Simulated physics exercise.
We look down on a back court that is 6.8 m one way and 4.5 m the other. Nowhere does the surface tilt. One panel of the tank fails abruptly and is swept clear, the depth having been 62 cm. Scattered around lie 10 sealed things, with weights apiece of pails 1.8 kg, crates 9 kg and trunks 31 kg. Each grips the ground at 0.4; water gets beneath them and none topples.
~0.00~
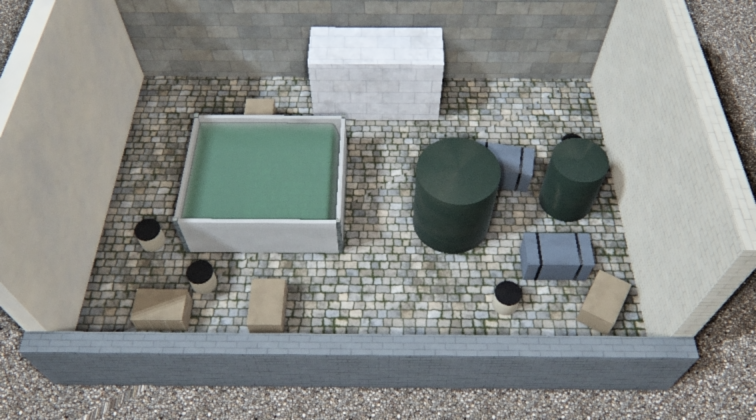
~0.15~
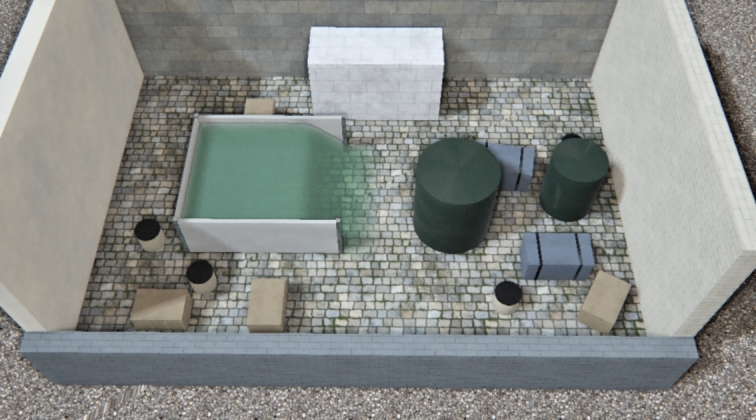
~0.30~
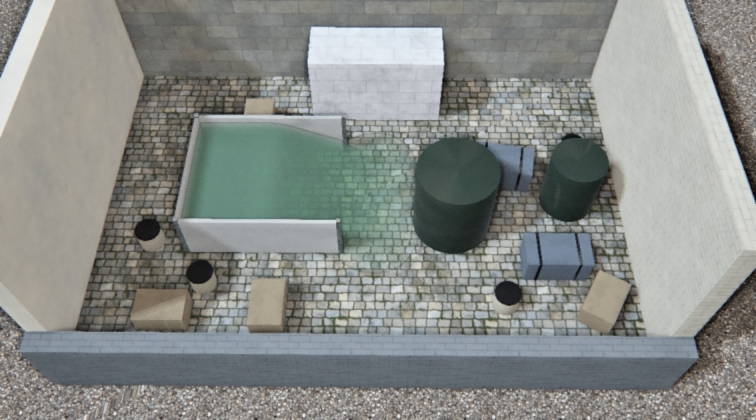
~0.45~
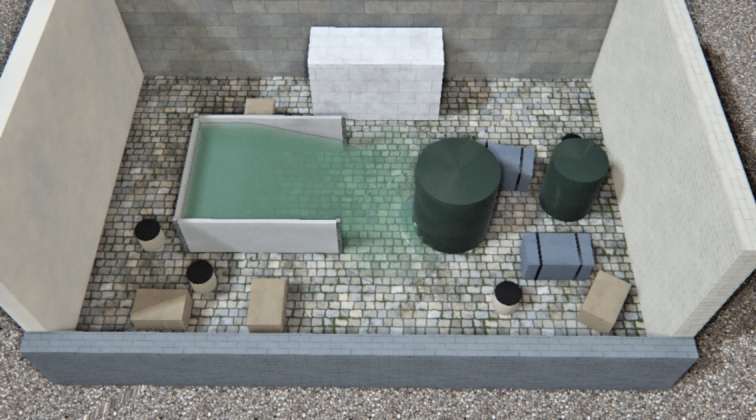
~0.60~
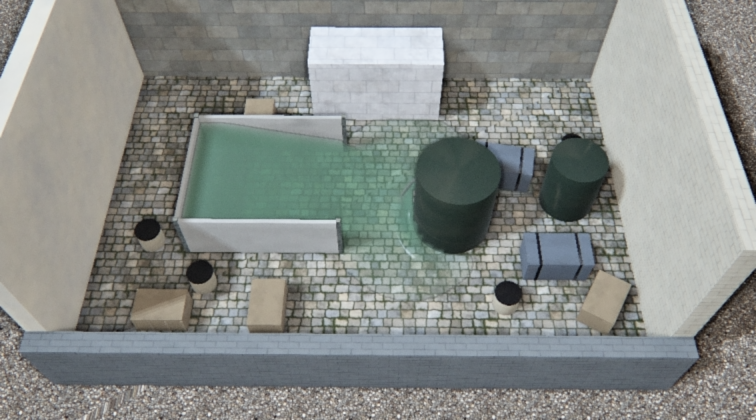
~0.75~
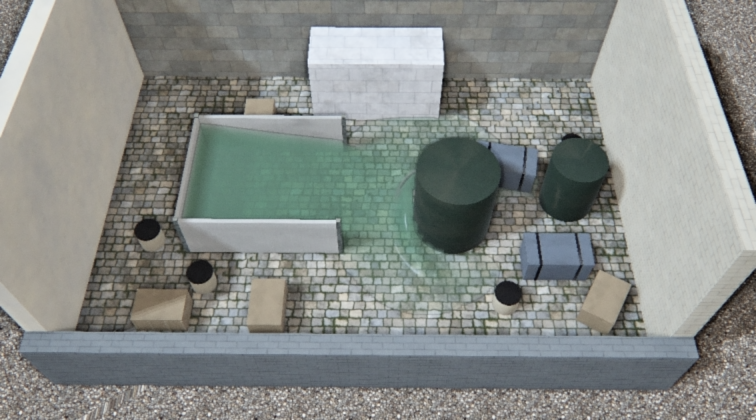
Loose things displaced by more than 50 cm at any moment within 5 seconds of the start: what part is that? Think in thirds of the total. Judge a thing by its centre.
My answer: Two thirds or more of the total.
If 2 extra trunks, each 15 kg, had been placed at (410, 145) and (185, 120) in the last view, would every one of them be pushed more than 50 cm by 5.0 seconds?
Well, in turn they are above that and below that.
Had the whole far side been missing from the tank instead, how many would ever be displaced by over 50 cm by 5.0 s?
Then it comes to 5 of them.
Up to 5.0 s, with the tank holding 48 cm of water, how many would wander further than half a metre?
Then 5.
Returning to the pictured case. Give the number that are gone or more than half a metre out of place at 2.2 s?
At that time I count 2.
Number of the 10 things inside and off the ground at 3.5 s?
I get 4.
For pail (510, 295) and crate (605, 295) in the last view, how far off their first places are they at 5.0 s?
Respectively, 80 centimetres and 120 centimetres.
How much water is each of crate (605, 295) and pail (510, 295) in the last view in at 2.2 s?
I'd estimate 5 cm for the first and 16 cm for the second.
After 1.1 s 0 of 10 are over 50 cm from their spots; 0 afloat.
After 2.2 s 2 of 10 are over 50 cm from their spots; 1 afloat.
After 3.5 s 4 of 10 are over 50 cm from their spots; 4 afloat.
After 5.0 s 7 of 10 are over 50 cm from their spots, and 7 have been at some point; 6 afloat.
